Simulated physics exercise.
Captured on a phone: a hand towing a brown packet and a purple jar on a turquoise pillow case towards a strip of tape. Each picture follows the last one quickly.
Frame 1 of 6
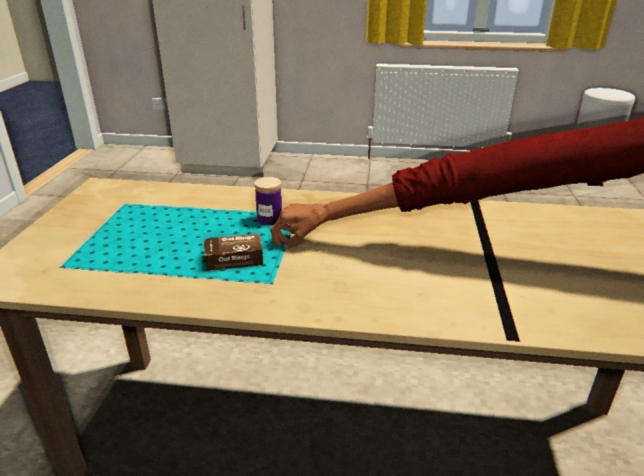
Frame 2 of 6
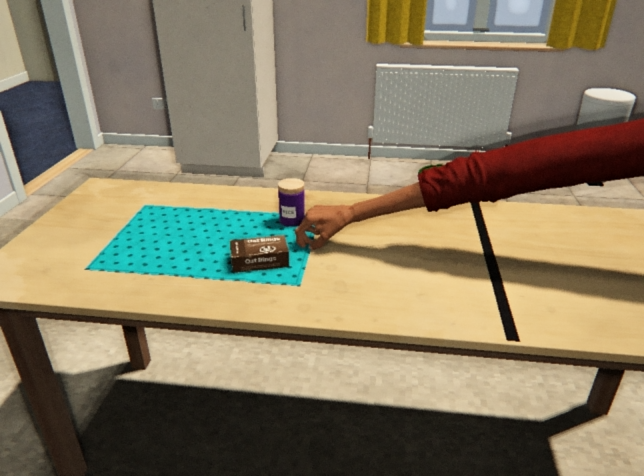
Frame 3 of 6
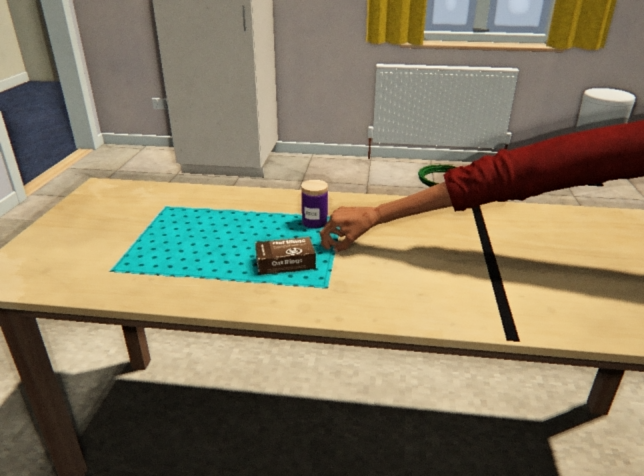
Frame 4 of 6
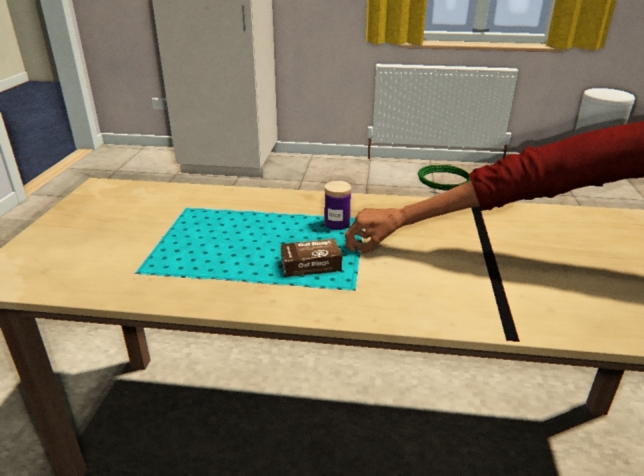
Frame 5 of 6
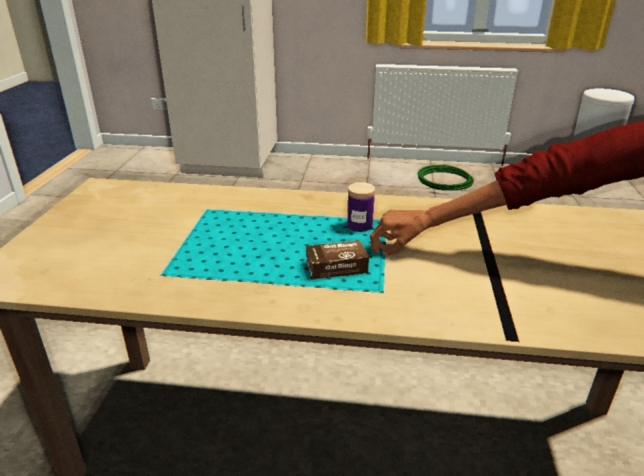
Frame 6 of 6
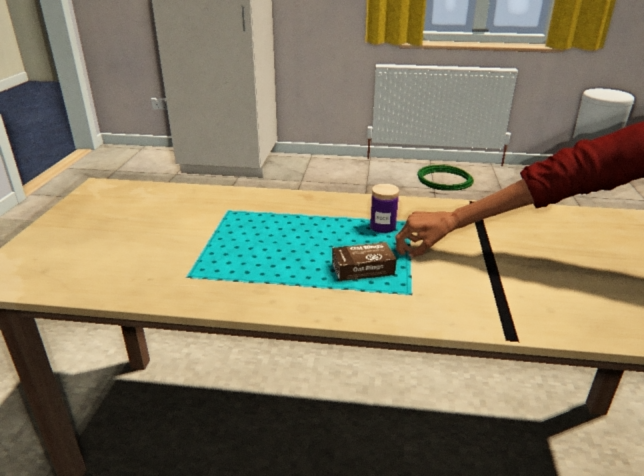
A turquoise patterned cloth carrying a brown packet and a purple jar slides steadily rightward across a wooden table, pulled by a red-sleeved arm, narrowing the gap to a dark strip of tape as a green ring comes into view behind.
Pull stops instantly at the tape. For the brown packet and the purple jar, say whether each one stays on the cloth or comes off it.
Here is how it goes: The brown packet comes off it; the purple jar comes off it.
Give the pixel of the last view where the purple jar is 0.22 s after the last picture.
Approx. position: (487, 215).
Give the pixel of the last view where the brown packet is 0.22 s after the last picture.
Near (480, 269).
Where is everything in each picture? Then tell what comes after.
Pillow case end (273, 284); brown packet (233, 244); purple jar (268, 182); tape (509, 325), in the first frame.
Pillow case end (300, 287), far hem (84, 270); purple jar (291, 184), in the second frame.
Pillow case end (328, 289); brown packet (285, 247), in the third frame.
Pillow case end (355, 291), far hem (134, 274); purple jar (338, 186), in the fourth frame.
Pillow case end (384, 293); brown packet (337, 251), in the fifth frame.
Pillow case end (412, 296), far hem (186, 278); brown packet (364, 253); purple jar (386, 189); tape (508, 326), in the sixth frame.
Then, 0.11 s after the last picture, hem short of the tape; brown packet on the cloth near (423, 265); purple jar on the cloth near (437, 212).
Then, 0.22 s after the last picture, hem at the tape; brown packet on the cloth near (480, 269); purple jar ahead of the hem near (487, 215).
At rest, hem at the tape; brown packet ahead of the hem near (558, 276); purple jar ahead of the hem near (561, 221). The brown packet slides clear of the cloth and the purple jar leaves the cloth.
